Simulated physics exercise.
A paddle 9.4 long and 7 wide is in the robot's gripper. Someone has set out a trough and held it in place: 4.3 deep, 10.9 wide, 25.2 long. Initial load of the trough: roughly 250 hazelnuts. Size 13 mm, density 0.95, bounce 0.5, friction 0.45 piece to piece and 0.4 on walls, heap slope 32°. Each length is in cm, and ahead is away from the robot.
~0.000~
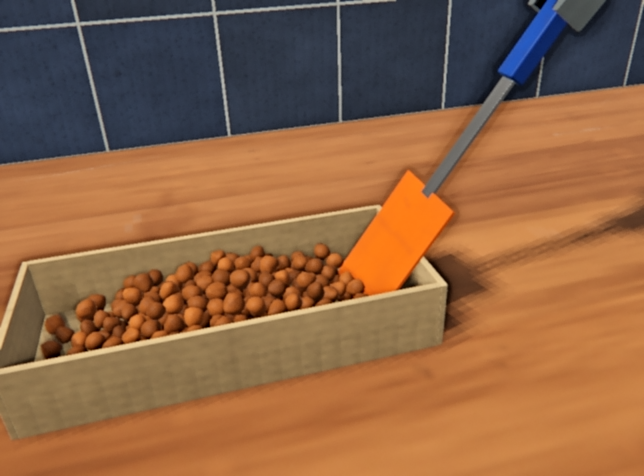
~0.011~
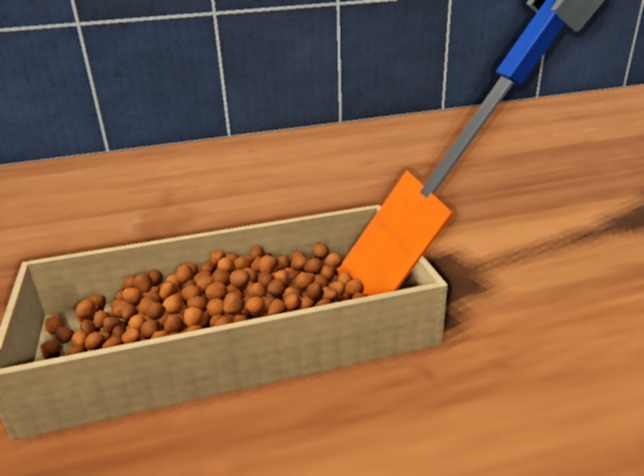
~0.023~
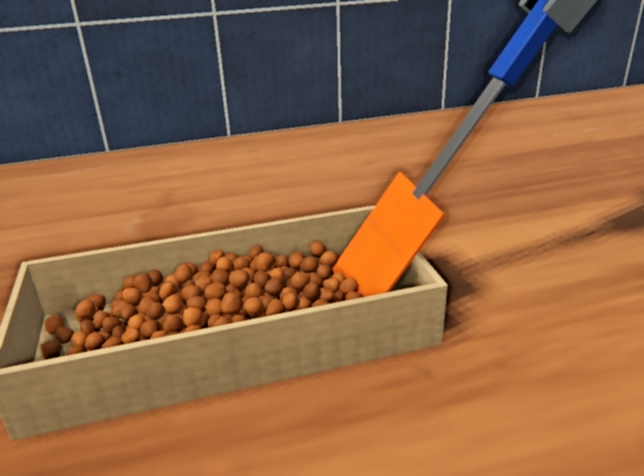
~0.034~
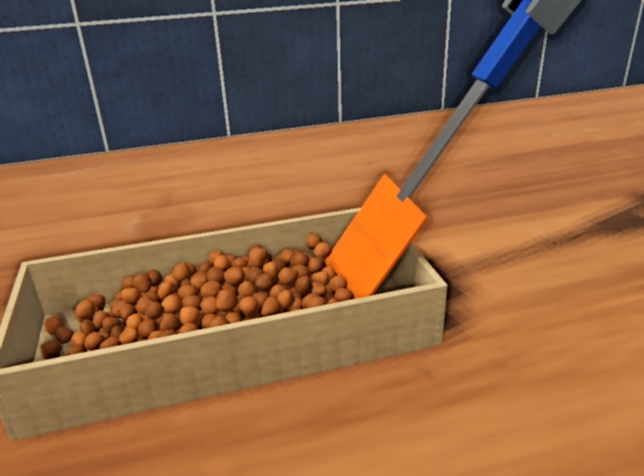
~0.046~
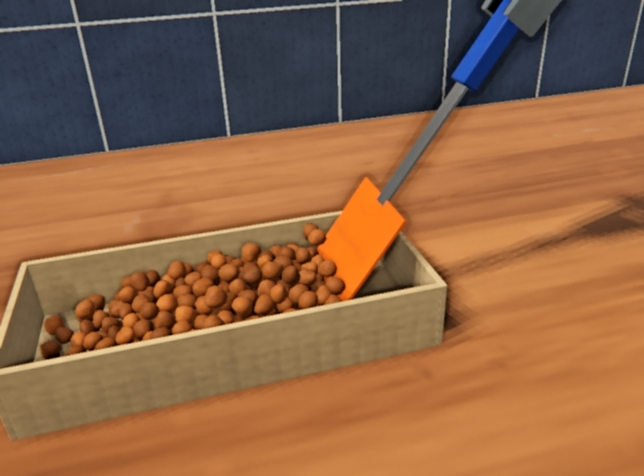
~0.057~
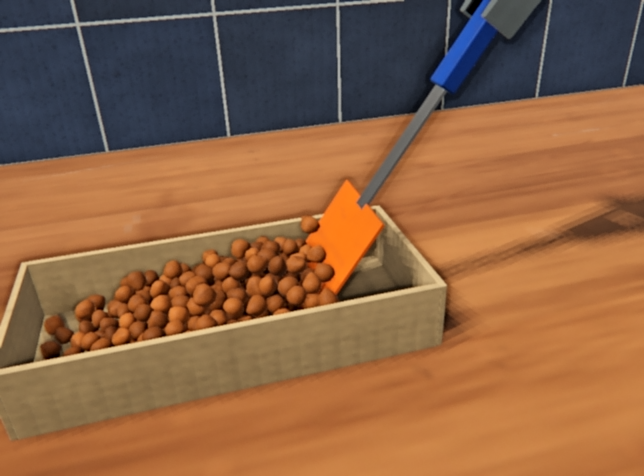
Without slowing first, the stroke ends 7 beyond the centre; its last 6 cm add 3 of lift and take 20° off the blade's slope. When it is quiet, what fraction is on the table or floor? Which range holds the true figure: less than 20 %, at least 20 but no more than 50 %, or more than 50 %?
The true figure is at least 20 but no more than 50 %.
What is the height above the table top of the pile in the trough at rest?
Height at the end: Around 5.5 cm.
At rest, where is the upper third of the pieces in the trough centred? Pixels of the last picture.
The middle lies somewhere around (53, 328).
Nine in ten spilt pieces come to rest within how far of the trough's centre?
It comes to about 65 cm.
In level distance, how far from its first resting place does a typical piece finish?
I'd put it at close to 8 centimetres.
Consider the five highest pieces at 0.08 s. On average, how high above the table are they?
About 7 cm.
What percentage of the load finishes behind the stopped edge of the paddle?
Estimated share: Close to 25 %.
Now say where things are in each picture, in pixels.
Paddle top edge at (430, 190), sloping 54°; upper third of the load around (232, 302), from x 40 to 385, top at y 255; 250 in the trough, in the first frame.
Paddle top edge at (428, 190), sloping 54°; upper third of the load around (232, 302), from x 40 to 385, top at y 255, in the second frame.
Paddle top edge at (421, 192), sloping 54°; upper third of the load around (234, 298), from x 35 to 385, top at y 250, in the third frame.
Paddle top edge at (405, 194), sloping 54°; upper third of the load around (246, 291), from x 35 to 385, top at y 245, in the fourth frame.
Paddle top edge at (385, 198), sloping 54°; upper third of the load around (251, 288), from x 35 to 385, top at y 235, in the fifth frame.
Paddle top edge at (364, 201), sloping 54°; upper third of the load around (248, 282), from x 35 to 385, top at y 225; 250 in the trough, in the sixth frame.
By 0.08 s, sloping 54°, highest piece 8 above the table; 250 in the trough.
By 0.11 s, sloping 48°, highest piece 10 above the table; 248 in the trough, 2 on the blade or in flight.
By 0.33 s, sloping 34°, highest piece 6 above the table; 164 in the trough, 82 on the table or floor, 4 on the blade or in flight.
By 1.38 s, sloping 34°, highest piece 5 above the table; 163 in the trough, 87 on the table or floor.
Final count, 163 in the trough, 87 on the table or floor. That is 35 % on the table or floor.
